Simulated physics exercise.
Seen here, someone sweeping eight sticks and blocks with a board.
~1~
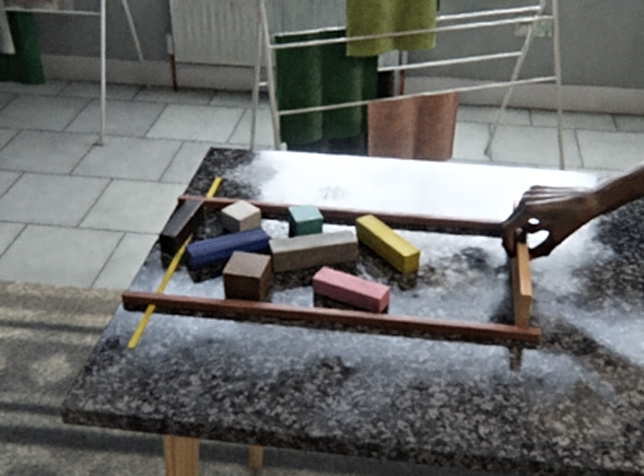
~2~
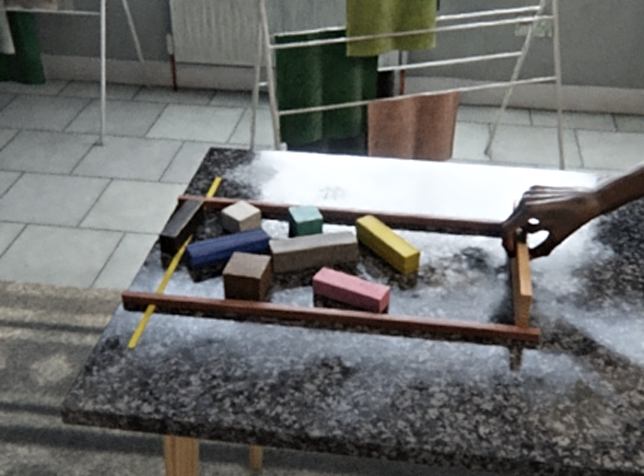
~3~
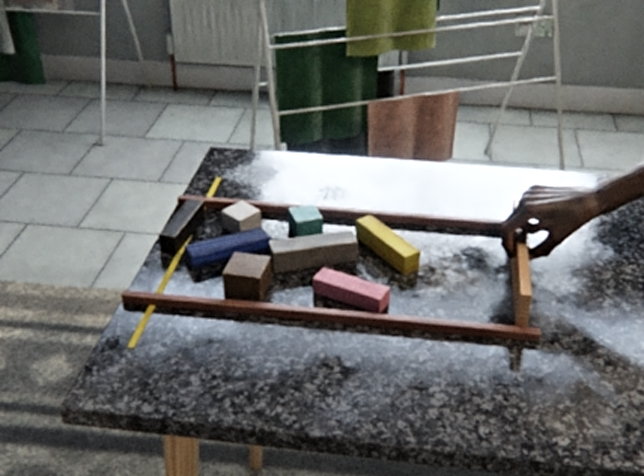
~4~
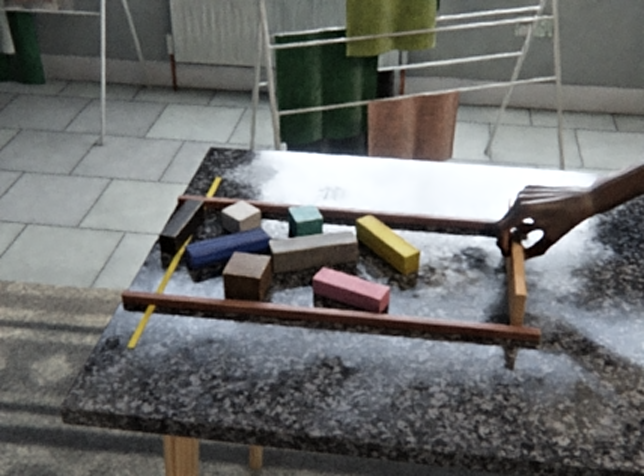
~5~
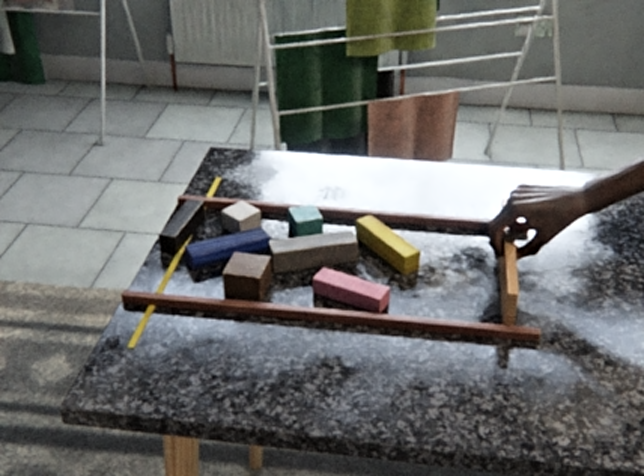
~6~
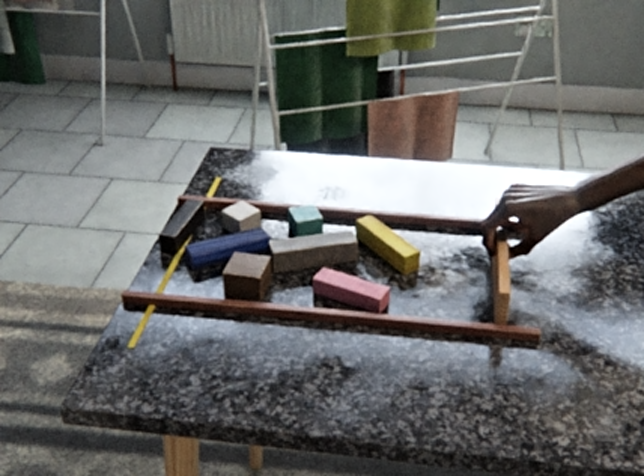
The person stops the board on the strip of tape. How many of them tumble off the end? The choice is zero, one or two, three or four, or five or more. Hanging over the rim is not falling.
As it turns out, the number that fall off is five or more.
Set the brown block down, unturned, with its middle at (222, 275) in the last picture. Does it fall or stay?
From there it comes down.
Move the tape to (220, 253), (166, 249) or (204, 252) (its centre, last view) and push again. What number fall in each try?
The counts: 2, 7 and 4.
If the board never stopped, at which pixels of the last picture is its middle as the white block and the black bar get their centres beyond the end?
Its middle is around (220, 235) and around (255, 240).
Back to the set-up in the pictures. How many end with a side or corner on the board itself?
It touches 2.
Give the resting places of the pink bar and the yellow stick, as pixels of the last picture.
Near (147, 261) and (182, 222).
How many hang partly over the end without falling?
Overhanging: 1.
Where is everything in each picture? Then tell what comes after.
The first picture shows black bar (183, 226); blue stick (228, 247); white block (241, 218); board (520, 260); tape (181, 250).
The second picture shows blue stick (228, 248); grey bar (313, 251).
The third picture shows white block (241, 219); pink bar (351, 290).
The fourth picture shows black bar (183, 226); brown block (248, 276).
The fifth picture shows blue stick (228, 248); board (507, 259).
The sixth picture shows black bar (183, 226); blue stick (228, 248); white block (241, 219); board (500, 259); tape (181, 250).
A little later, none off yet; black bar at rest near (183, 226); blue stick at rest near (228, 248); white block at rest near (241, 219).
When it is over, the number that fall off is five or more; down, grey bar, turquoise block, brown block, white block, blue stick and black bar.
